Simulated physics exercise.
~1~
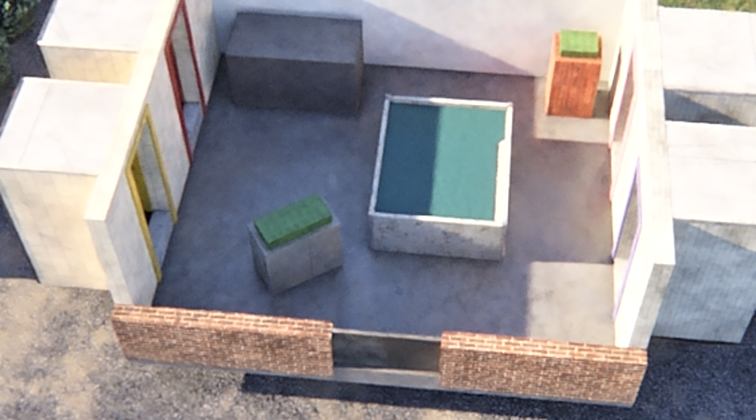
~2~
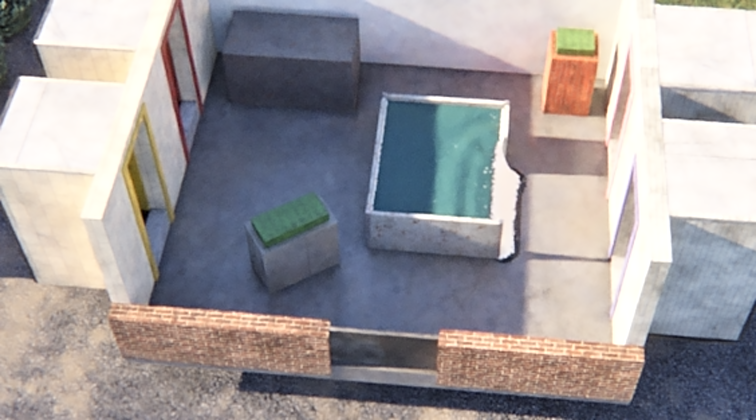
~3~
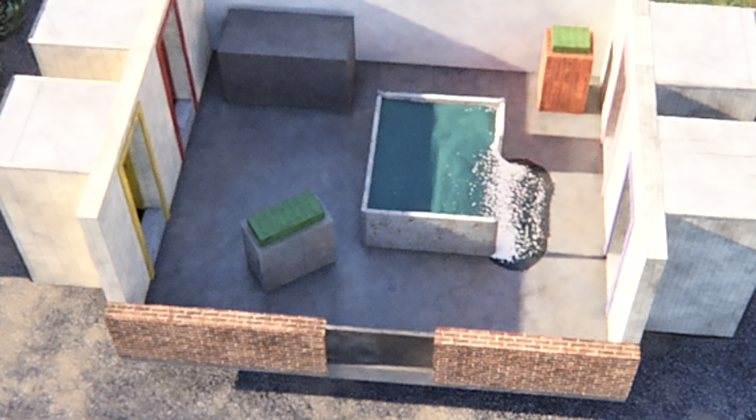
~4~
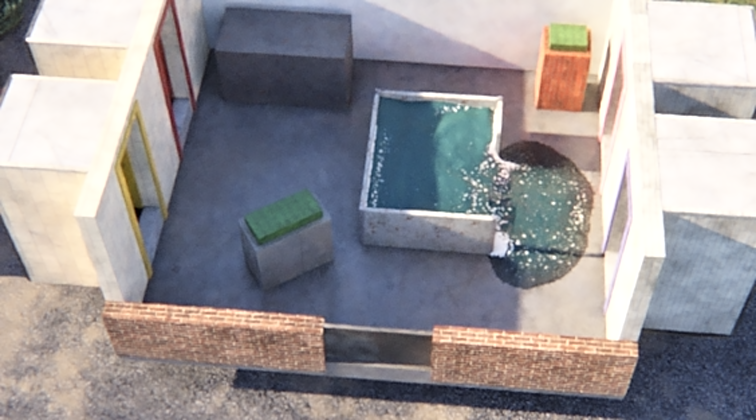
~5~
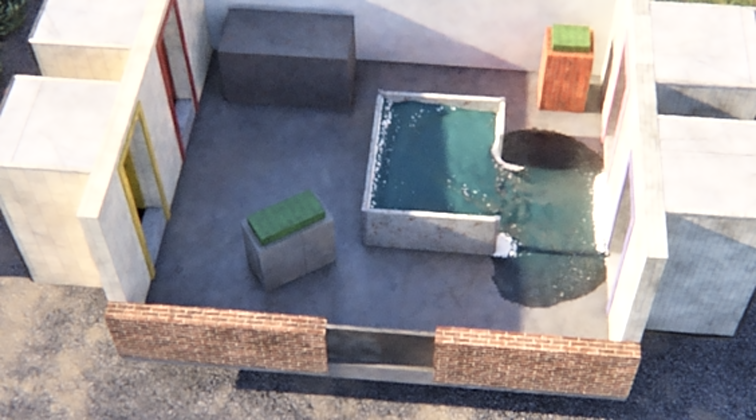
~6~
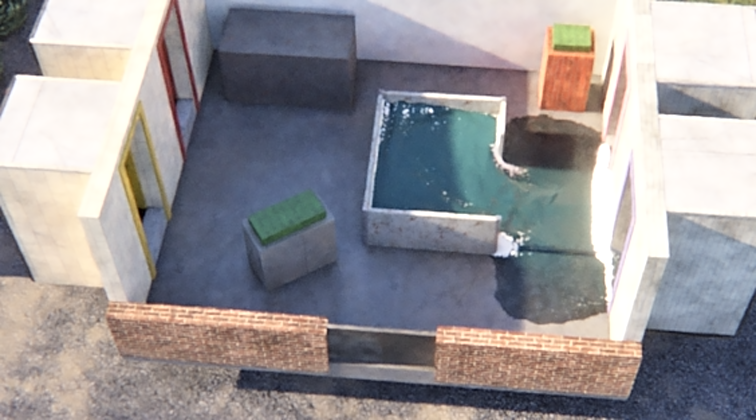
Teal water bursts through the right side of a pale rectangular tank in a walled concrete yard, seen from high above by a nearly still camera. Green-topped blocks, one grey and one orange-red, stand left and right, with a dark grey block behind and yellow and red doorways at left. Foaming white at first, the water spreads rightward in a dark, rounded sheet, reaches the right wall and widens along it.
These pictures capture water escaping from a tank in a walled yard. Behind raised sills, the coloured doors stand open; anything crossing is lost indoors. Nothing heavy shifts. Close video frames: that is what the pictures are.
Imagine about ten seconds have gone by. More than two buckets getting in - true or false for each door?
Red door: False; blue door: True; pink door: True; yellow door: False.
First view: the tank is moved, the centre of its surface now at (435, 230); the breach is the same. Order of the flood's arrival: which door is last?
It's the red one.
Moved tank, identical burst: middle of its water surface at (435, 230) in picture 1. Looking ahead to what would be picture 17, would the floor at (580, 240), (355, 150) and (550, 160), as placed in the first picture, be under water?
Check in sequence: Soaked through, still parched, soaked through.
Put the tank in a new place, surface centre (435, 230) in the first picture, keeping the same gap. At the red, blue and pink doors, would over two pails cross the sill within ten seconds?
Going by the run, the red door door remains below, the blue door door tops the threshold and the pink door door remains below.
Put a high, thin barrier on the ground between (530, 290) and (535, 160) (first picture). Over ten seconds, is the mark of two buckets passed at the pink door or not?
Short version: The pink door does not reach it.
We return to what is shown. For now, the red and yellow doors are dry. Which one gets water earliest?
I choose the yellow-painted one.
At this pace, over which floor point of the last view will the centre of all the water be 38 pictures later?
Estimate: (425, 208).
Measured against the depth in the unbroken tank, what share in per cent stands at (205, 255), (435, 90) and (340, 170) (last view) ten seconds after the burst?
8, 10, 12 %.
A moment on, water covers 20 % of the floor; the red door not reached, the blue door over two buckets in, the pink door over two buckets in, the yellow door not reached.
Next, water covers 30 % of the floor; the red door not reached, the blue door far over two buckets in, the pink door over two buckets in, the yellow door not reached.
Then, water covers 60 % of the floor; the red door not reached, the blue door far over two buckets in, the pink door far over two buckets in, the yellow door not reached.
Later, water covers 95 % of the floor; the red door wet at the sill, nothing in, the blue door far over two buckets in, the pink door far over two buckets in, the yellow door wet at the sill, nothing in.
In the end, water covers 95 % of the floor; the red door wet at the sill, nothing in, the blue door far over two buckets in, the pink door far over two buckets in, the yellow door wet at the sill, nothing in.
